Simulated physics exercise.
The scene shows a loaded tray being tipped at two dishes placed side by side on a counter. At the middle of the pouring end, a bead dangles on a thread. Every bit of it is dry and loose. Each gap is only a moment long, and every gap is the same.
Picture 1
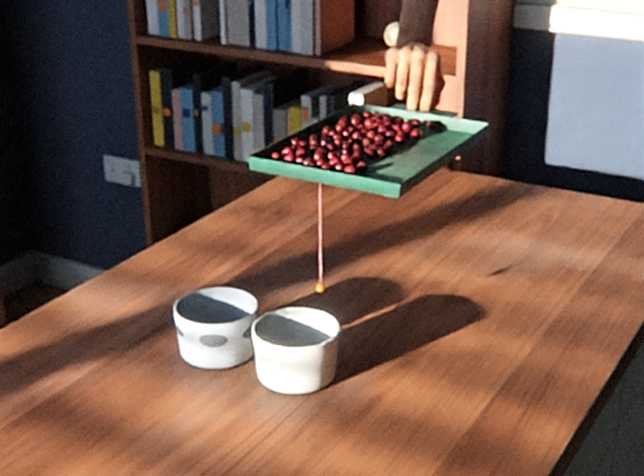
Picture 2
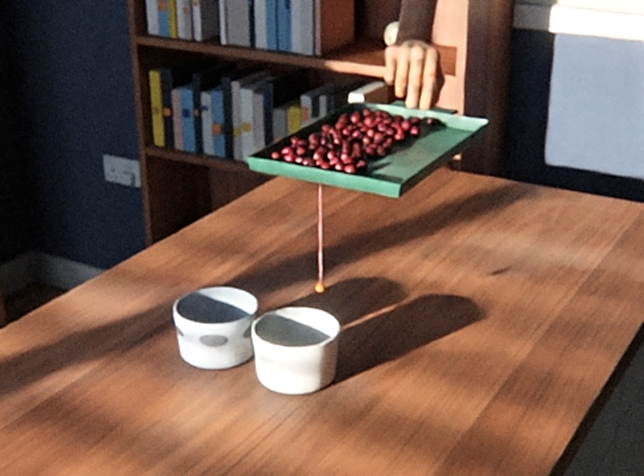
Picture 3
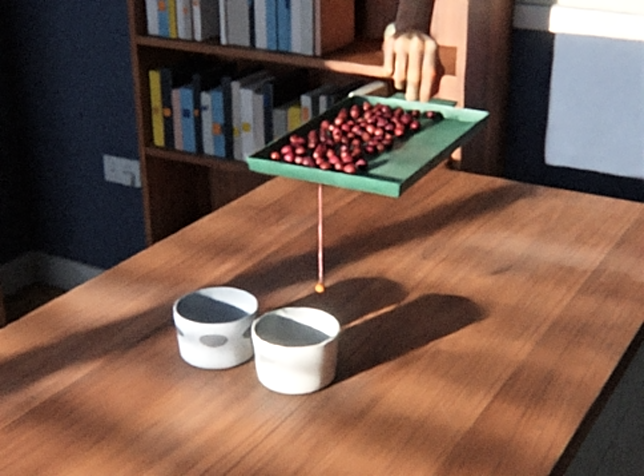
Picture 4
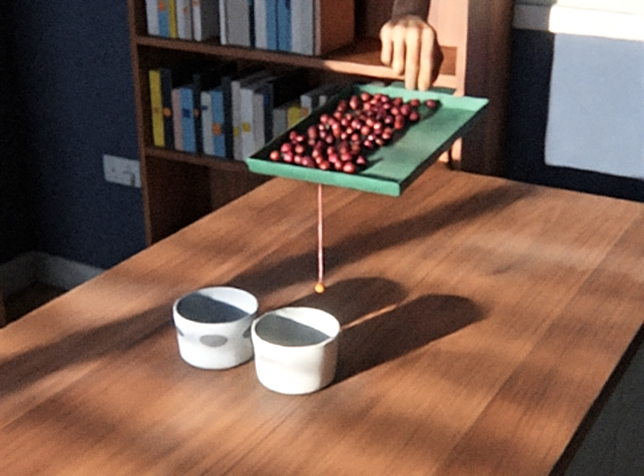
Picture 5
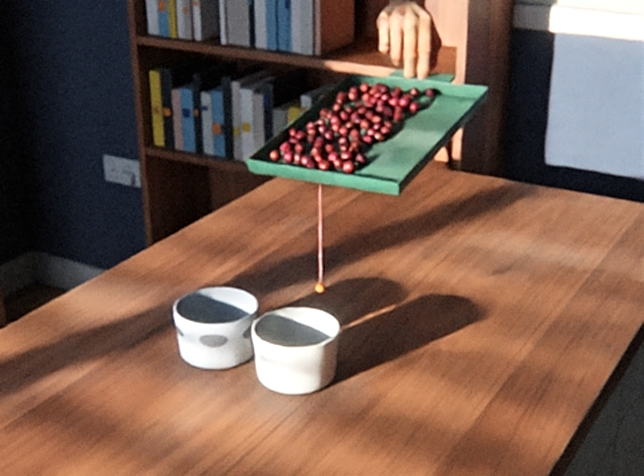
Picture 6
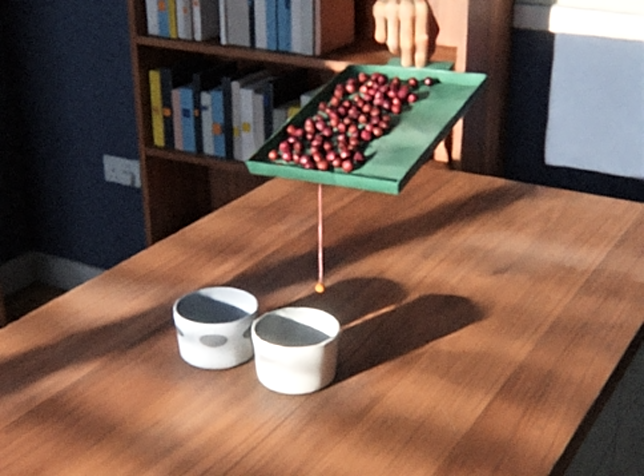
In the video, a hand at the far edge of a green tray of dark red cherries gradually raises that end, tilting the tray toward two white dishes on a wooden surface, while a bead hangs on a thread below.
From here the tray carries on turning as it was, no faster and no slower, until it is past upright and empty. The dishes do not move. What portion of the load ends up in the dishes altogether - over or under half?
Mostly caught.
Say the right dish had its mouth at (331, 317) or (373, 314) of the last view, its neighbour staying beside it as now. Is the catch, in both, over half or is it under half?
First shift, a majority share; second shift, a minority share.
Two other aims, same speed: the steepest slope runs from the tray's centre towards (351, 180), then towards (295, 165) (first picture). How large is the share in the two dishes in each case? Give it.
First heading 50 %, second heading 20 %.
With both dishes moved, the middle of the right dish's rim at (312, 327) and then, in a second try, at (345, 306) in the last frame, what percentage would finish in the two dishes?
Close to 80 in a hundred, then close to 20 in a hundred.
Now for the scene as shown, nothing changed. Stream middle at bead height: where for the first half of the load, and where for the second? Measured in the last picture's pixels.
The opening part goes through (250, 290); what follows goes through (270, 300).
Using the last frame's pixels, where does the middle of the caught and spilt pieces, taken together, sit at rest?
The centre ends up roughly at (268, 359).
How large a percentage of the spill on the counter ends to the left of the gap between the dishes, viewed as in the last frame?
It comes to 30 per cent or so.
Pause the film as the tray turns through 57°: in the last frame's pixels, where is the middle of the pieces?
In the last view, the load is centred close to (301, 136).
Just after the last frame, tray tipped steeply; every one on the tray.
A moment on, tray tipped right over; almost all on the tray; just a few in the left dish; just a few in the air.
Further on, tray tipped past a quarter turn; roughly a third in the right dish; roughly a third in the left dish; roughly a quarter outside both.
When it is over, tray tipped past a quarter turn; roughly a third in the right dish; roughly a third in the left dish; roughly a quarter outside both.
